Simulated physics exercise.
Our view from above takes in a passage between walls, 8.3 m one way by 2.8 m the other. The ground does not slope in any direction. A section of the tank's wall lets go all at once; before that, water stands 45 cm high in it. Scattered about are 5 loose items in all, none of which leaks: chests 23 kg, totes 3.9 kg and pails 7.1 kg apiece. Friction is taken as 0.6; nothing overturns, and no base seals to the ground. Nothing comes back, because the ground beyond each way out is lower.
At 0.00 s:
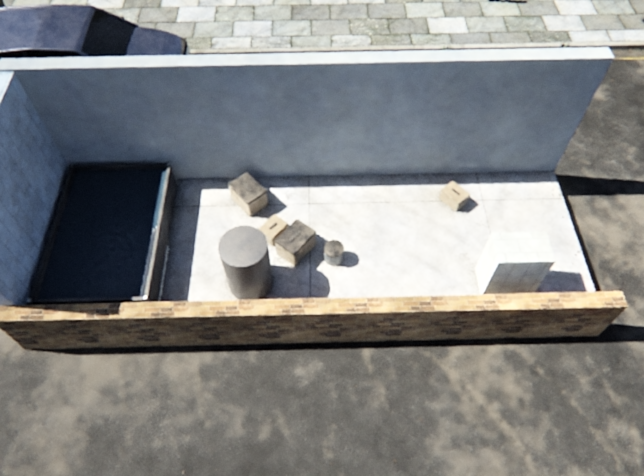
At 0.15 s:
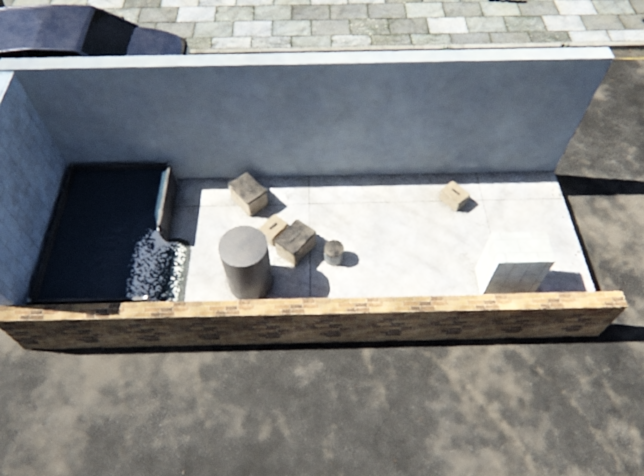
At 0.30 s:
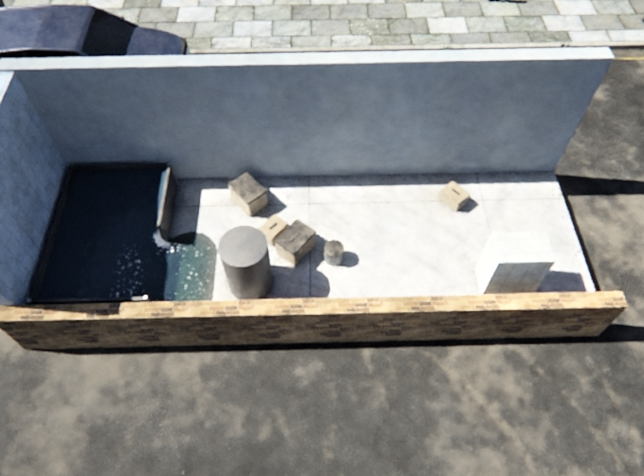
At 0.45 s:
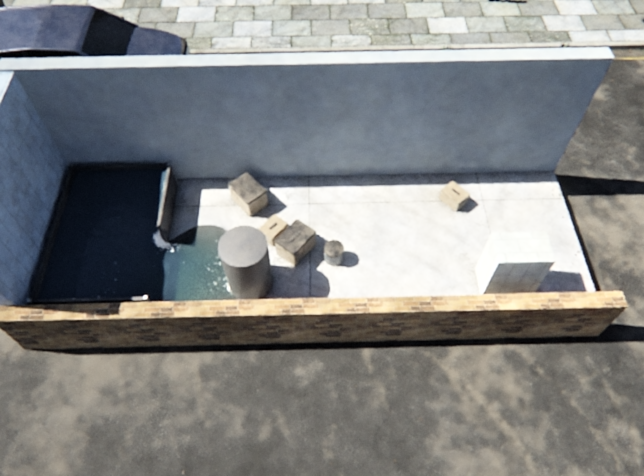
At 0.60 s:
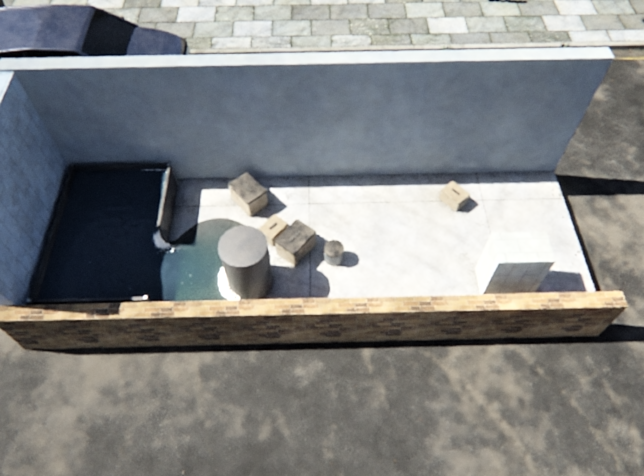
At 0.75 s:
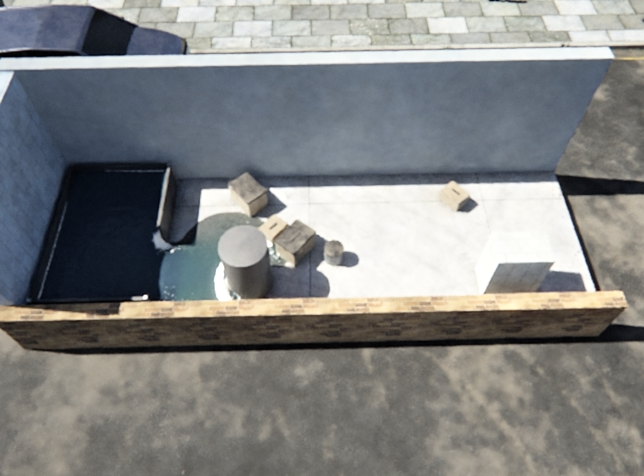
We see a walled passage from above as part of a dark water tank's side gives way at left, and water spreads rightward over the pale floor, around a grey cylinder, while the scattered boxes stay still.
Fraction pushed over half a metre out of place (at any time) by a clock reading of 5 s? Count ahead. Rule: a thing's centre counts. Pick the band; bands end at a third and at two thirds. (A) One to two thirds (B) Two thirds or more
One to two thirds.
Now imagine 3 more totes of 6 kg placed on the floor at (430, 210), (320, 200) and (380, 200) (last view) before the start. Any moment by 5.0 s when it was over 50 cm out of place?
One by one they come out larger, larger, larger.
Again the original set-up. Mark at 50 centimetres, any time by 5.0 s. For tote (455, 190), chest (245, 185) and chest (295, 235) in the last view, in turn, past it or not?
In that order: Exceeds it, then exceeds it, then does not reach it.
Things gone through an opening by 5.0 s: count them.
By that moment the number is 1.
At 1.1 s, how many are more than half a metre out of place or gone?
Result: 0.
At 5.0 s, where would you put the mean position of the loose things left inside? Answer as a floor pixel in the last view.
They're centred close to (379, 225).
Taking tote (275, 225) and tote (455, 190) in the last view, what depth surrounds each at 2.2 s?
I'd estimate 7 cm for the first and 0 cm for the second.
After 1.1 s 0 of 5 are over 50 cm from their spots; 0 afloat.
After 2.2 s 1 of 5 are over 50 cm from their spots; 1 afloat.
After 3.5 s 2 of 5 are over 50 cm from their spots; 3 afloat.
After 5.0 s 3 of 5 are over 50 cm from their spots, and 3 have been at some point; 1 afloat.
